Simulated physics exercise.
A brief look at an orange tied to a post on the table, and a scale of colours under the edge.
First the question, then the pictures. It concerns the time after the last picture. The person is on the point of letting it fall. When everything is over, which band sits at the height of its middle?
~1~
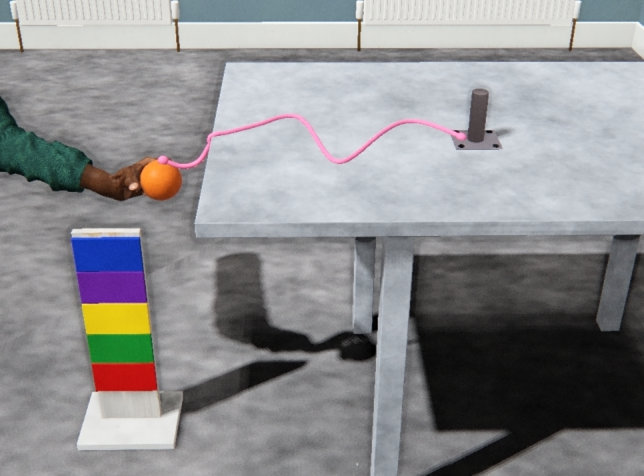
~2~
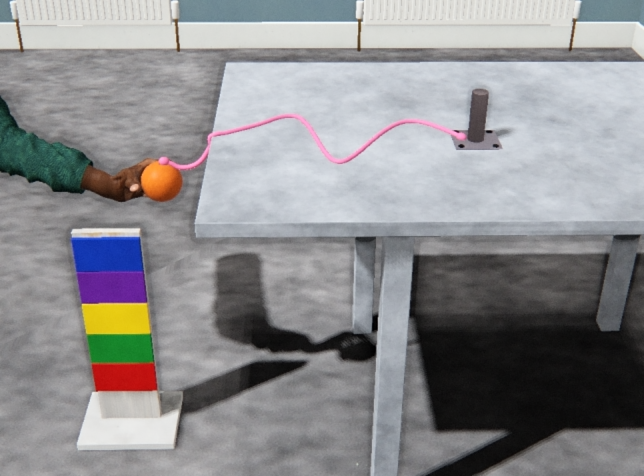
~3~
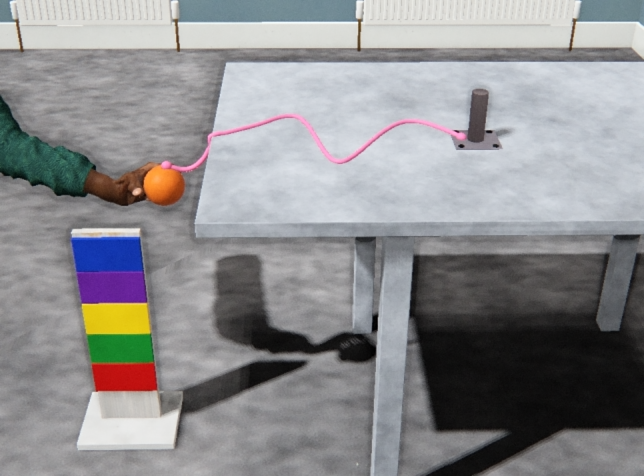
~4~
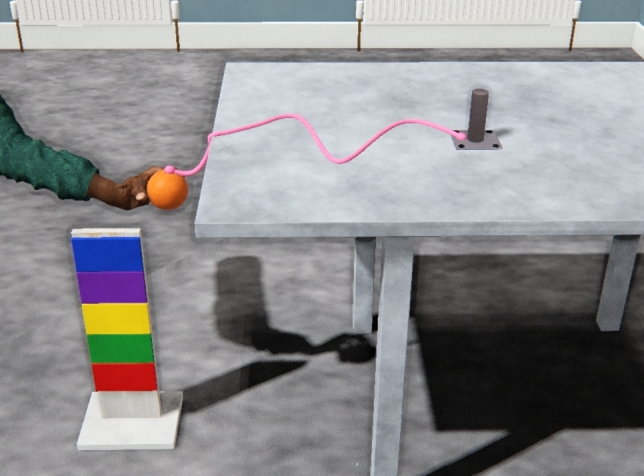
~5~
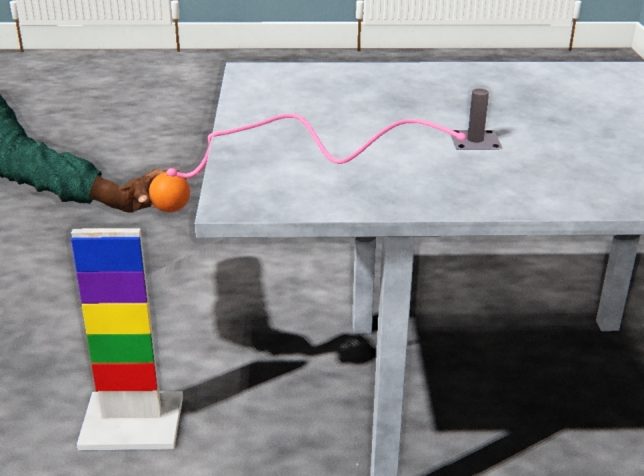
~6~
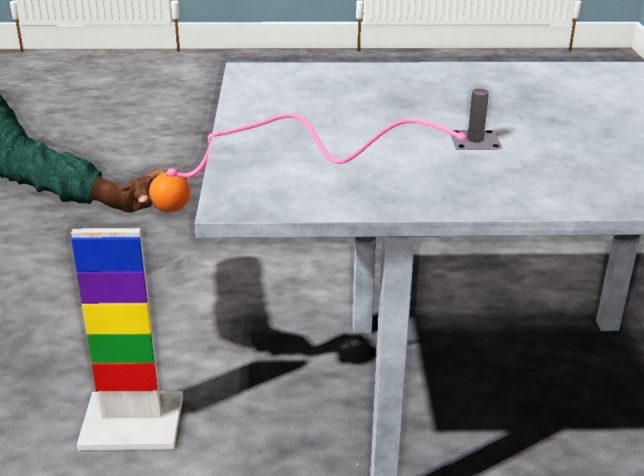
The green one.
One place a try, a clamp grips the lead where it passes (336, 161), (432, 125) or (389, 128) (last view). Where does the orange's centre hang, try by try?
Going try by try, I'd put it close to (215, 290), then (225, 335), and finally (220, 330).
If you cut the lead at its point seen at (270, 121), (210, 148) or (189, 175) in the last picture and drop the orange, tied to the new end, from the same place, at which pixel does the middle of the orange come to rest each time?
Taking them in turn, it's about (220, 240), then about (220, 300), and finally about (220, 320).
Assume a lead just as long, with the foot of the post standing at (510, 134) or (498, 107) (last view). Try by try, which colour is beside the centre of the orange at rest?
First try: Yellow; second try: Yellow.
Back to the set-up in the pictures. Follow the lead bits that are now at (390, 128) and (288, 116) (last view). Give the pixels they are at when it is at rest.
At (368, 139), then (214, 206).
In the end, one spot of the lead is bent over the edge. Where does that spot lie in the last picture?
The point sits close to (317, 139).
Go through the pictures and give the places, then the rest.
Orange (161, 180); blue (107, 256); purple (112, 289); yellow (116, 320); green (121, 350); red (125, 378), in the first picture.
Orange (161, 181); lead through (431, 125) (375, 139) (326, 153) (302, 120) (235, 131), in the second picture.
Orange (164, 185), in the third picture.
Orange (167, 190); lead through (431, 125) (375, 139) (326, 153) (302, 120) (235, 131), in the fourth picture.
Orange (170, 192), in the fifth picture.
Orange (170, 192); lead through (431, 125) (375, 139) (326, 153) (302, 120) (235, 131), in the sixth picture.
Soon after, orange near (214, 333); level with yellow.
After that, orange near (235, 349); level with green.
In the end, orange near (227, 348); level with green. The lead holds its middle at green.
